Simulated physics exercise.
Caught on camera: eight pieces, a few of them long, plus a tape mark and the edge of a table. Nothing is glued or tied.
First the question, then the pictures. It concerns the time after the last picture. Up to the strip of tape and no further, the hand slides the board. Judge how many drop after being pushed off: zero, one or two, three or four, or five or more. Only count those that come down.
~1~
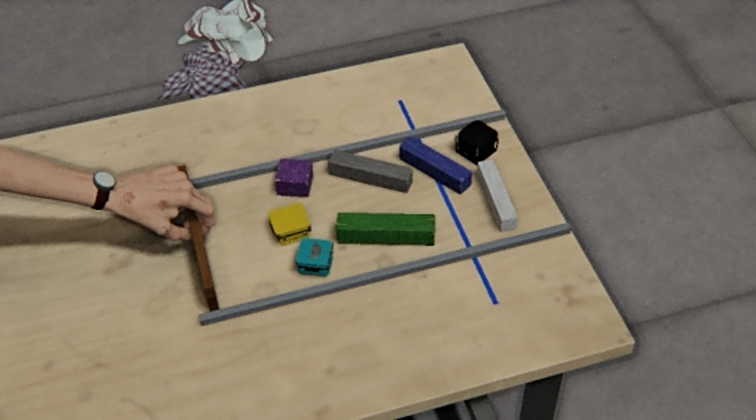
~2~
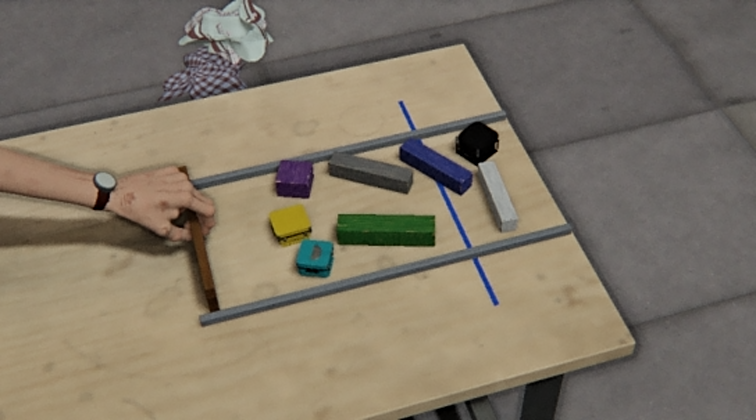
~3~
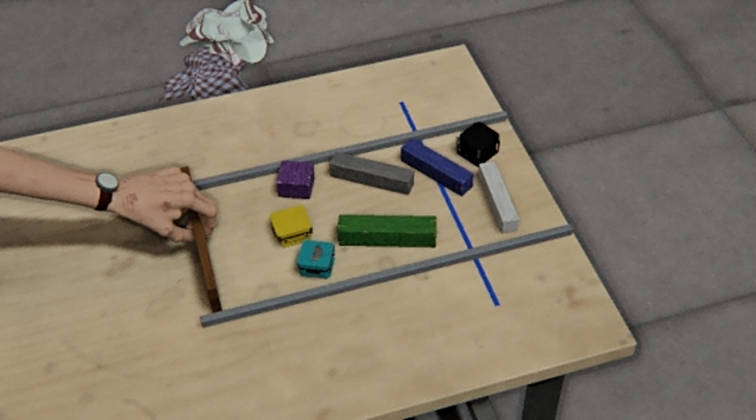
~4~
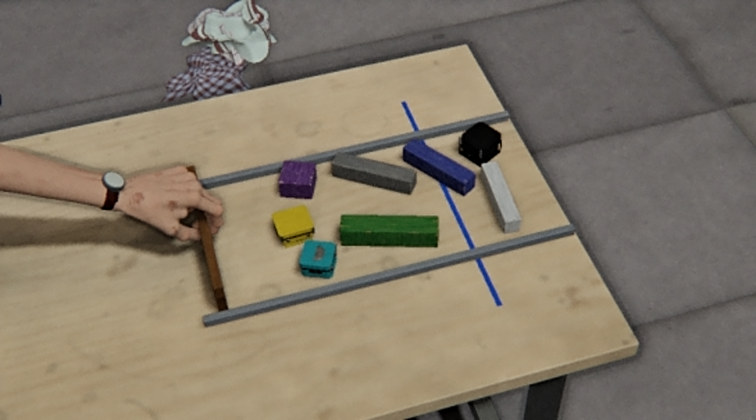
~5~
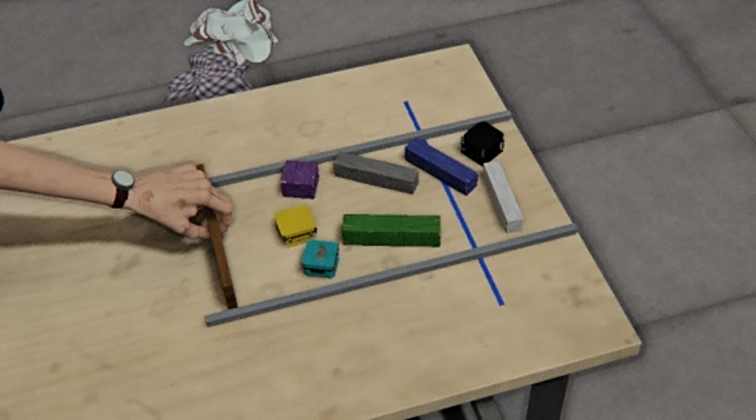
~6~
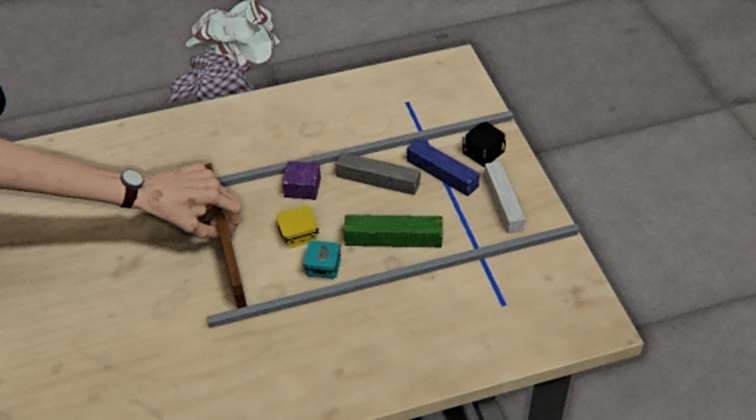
Number dropping: Zero.
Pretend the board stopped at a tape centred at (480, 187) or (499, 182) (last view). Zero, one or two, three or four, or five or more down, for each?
Number down, tape by tape: 1 or 2 / three to four.
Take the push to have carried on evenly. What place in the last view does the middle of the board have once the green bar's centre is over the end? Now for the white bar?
First it's close to (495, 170), next close to (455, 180).
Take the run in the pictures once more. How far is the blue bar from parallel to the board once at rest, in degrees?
Out of line by around 0°.
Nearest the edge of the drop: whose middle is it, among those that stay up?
The white bar ends nearest.
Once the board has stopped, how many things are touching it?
Count: 3.
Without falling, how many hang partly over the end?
That'd be 3.
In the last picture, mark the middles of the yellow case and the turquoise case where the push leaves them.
The yellow case stops around (466, 183); the turquoise case around (481, 218).
Soon after, none off yet; black case at rest near (485, 144); white bar at rest near (504, 197); blue bar at rest near (443, 167).
After that, none off yet; black case moving near (492, 143); white bar displaced a little near (525, 189); blue bar displaced a little near (467, 159).
In the end, the number that fall off is zero.
